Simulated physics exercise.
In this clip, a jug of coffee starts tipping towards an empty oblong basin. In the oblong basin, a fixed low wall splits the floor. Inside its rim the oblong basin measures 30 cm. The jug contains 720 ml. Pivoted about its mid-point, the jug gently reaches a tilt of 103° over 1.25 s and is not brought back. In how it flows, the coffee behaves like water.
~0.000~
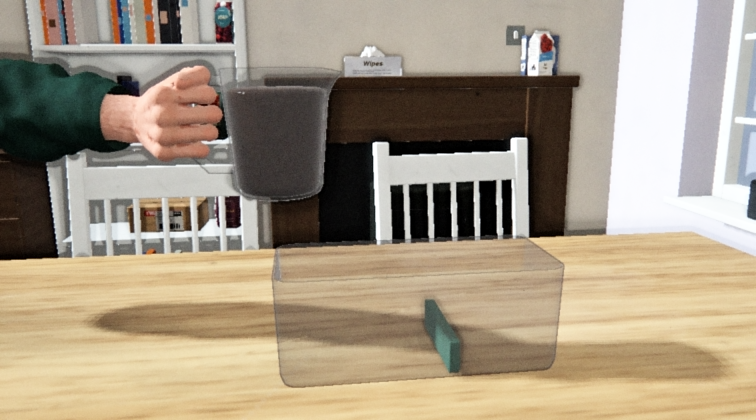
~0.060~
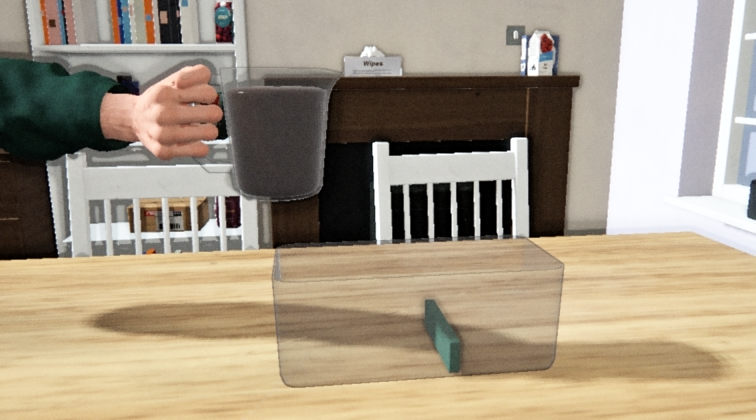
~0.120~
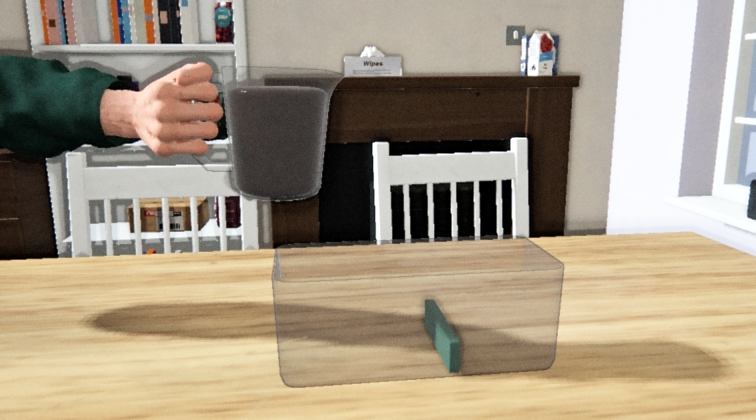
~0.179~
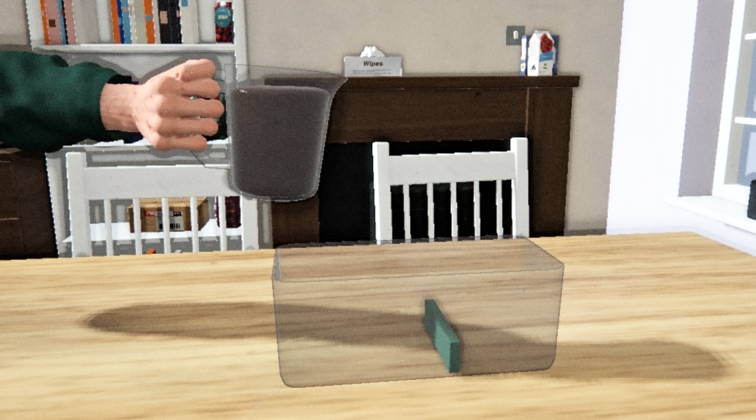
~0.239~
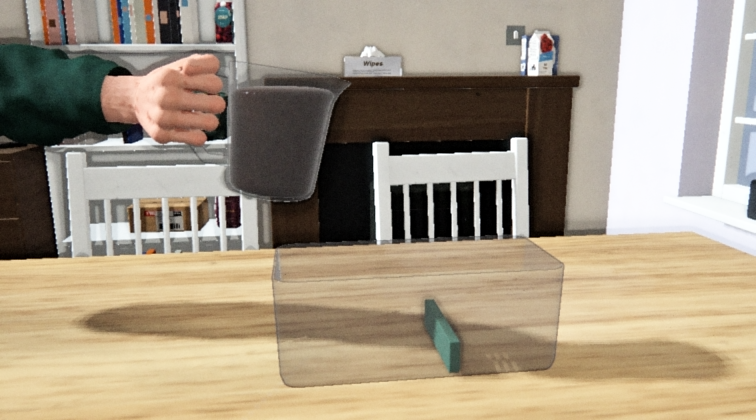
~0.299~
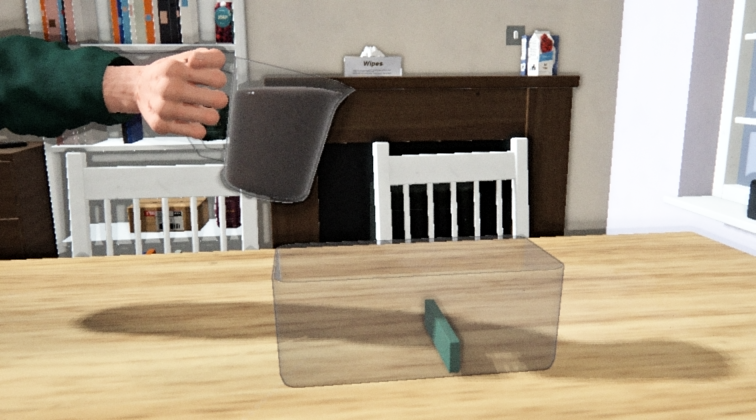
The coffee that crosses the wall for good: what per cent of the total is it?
It is about 14 per cent of the total.
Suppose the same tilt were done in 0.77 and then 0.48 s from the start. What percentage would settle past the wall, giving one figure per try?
The first try gives around 10 percent, the second around 10 percent.
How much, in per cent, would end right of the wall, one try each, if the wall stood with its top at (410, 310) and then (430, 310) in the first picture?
In order, 65 and 25 per cent.
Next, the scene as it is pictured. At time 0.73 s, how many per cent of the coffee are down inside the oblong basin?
I'd estimate some 6 percent of the liquid.
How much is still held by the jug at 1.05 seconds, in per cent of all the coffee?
About 26 % is still there.
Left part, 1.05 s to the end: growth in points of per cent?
34 %.
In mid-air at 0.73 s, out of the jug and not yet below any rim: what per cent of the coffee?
About 16 per cent.
After 0.73 s the tilt is 65° and 79 per cent is still to pour, 6 is left of the wall and 0 right of it.
After 1.05 s the tilt is 97° and 27 per cent is still to pour, 49 is left of the wall and 6 right of it.
After 1.39 s the tilt is 103° and 2 per cent is still to pour, 84 is left of the wall and 8 right of it.
After 1.75 s the tilt is 103° and 0 per cent is still to pour, 83 is left of the wall and 14 right of it.
In the end 83 per cent lies left of the wall, 14 right of it and 3 outside.
